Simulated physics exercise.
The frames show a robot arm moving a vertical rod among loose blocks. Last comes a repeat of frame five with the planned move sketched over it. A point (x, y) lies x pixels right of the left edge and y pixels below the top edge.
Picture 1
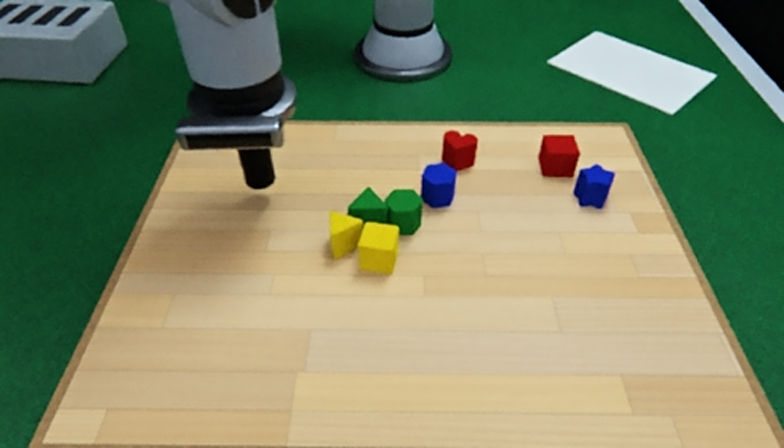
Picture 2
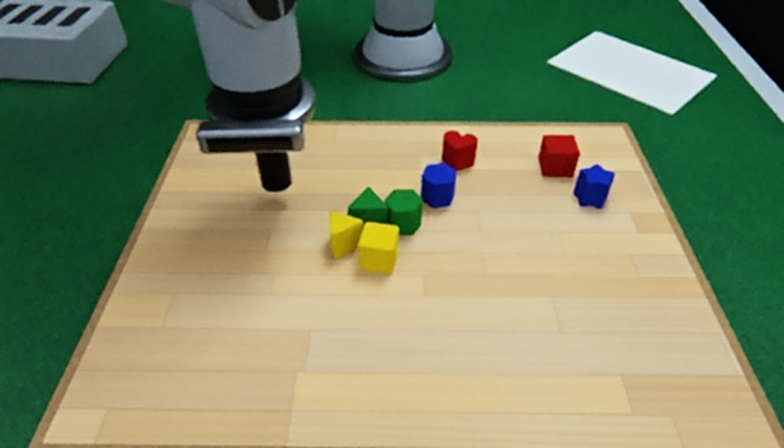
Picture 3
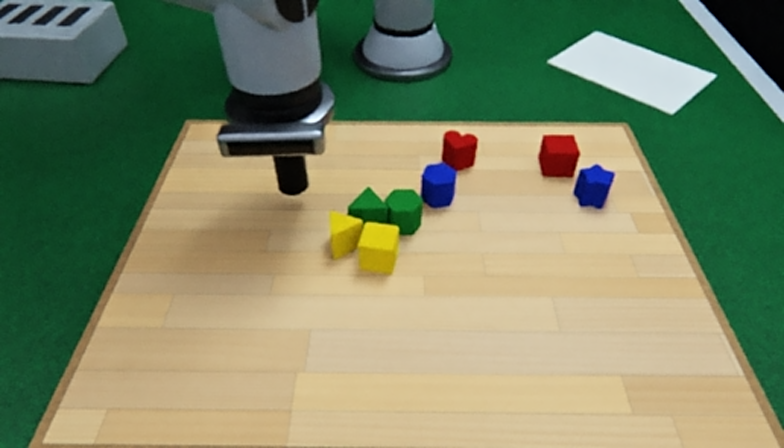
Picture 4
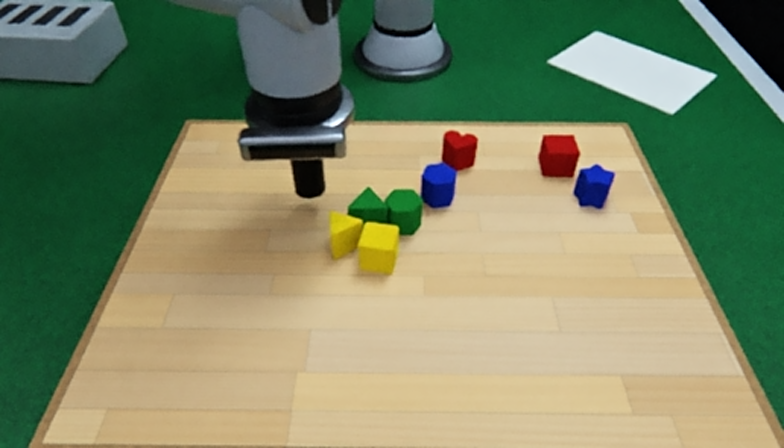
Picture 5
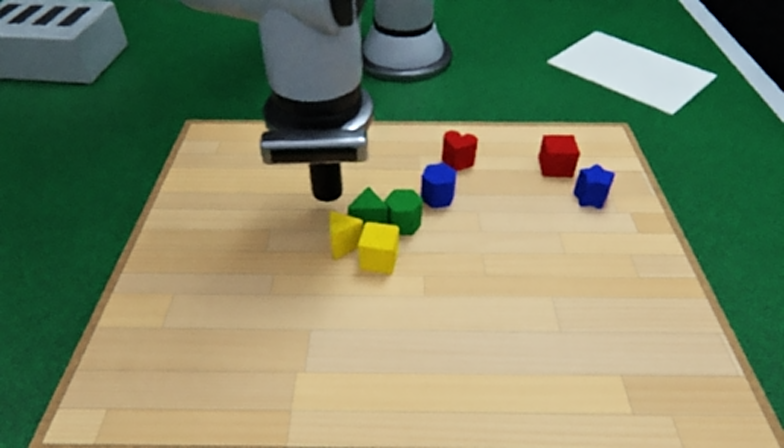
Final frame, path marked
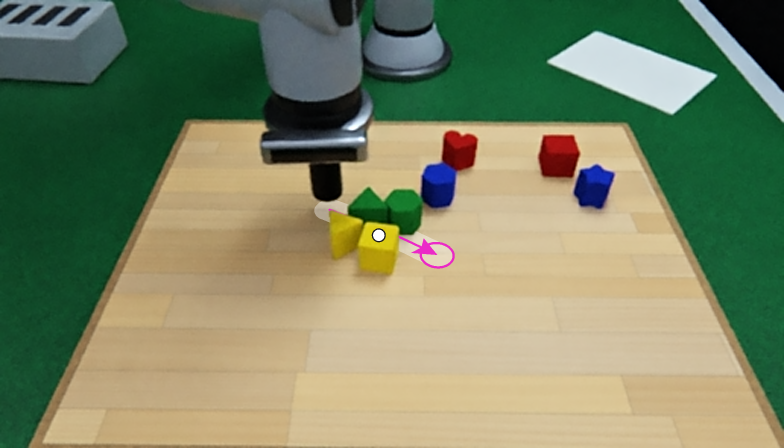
A robot arm moves its black rod rightward above a wooden board, near still colored blocks.
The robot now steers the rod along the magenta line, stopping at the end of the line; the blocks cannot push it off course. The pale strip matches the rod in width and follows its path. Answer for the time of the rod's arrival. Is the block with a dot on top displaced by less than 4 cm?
In short: Yes.
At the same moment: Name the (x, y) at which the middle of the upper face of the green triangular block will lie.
At the end it should sit near (462, 247).
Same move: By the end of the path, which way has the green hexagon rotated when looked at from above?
From above, the green hexagon will be seen to turn anti-clockwise.
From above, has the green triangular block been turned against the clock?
No, that is not how it ends up.
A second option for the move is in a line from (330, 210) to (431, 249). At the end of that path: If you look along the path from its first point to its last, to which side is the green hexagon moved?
My answer: Left.
The line goes from (330, 210) through (365, 223) and (400, 238) to (437, 255); the dot is on the yellow four-sided block.
On the path given first. One third of the way, rod at (364, 205); green triangular block at (388, 209); green hexagon at (417, 202), turned 30° anticlockwise.
Two thirds of the way, rod at (402, 220); green triangular block at (424, 228), turned 15° clockwise; yellow four-sided block at (382, 240), turned 20° clockwise; green hexagon at (444, 205), turned 90° anticlockwise.
At the end, rod at (439, 237); yellow triangular block unmoved; green triangular block at (462, 247), turned 25° clockwise; yellow four-sided block at (382, 240), turned 20° clockwise; green hexagon at (451, 207), turned 120° anticlockwise.
